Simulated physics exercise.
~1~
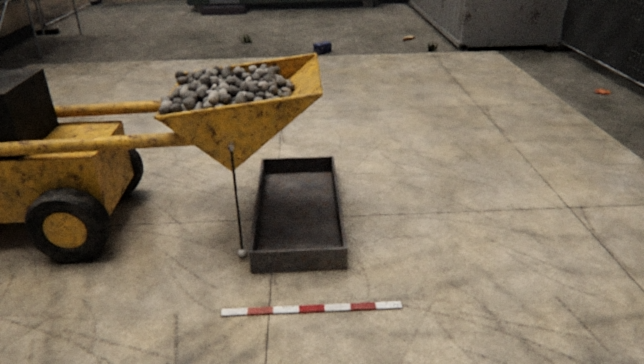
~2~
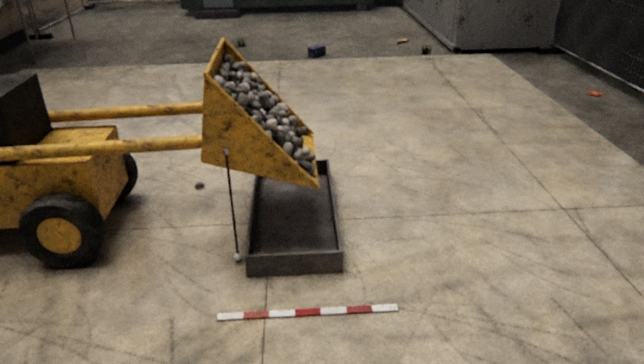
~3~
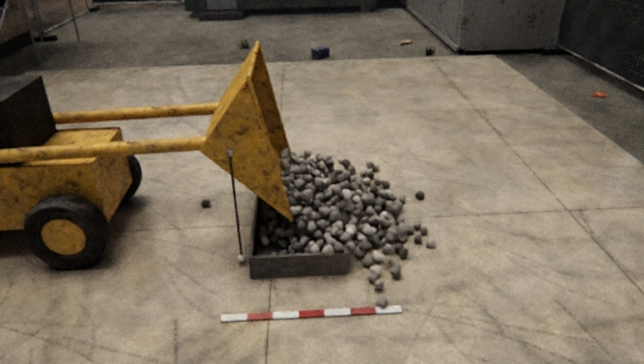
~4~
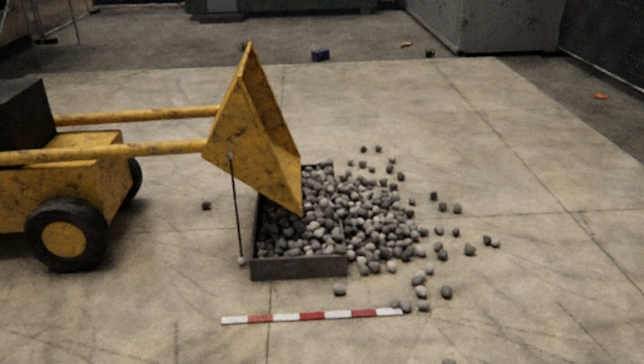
On a concrete floor, a yellow loader tips grey stones into a tray, many spilling beyond.
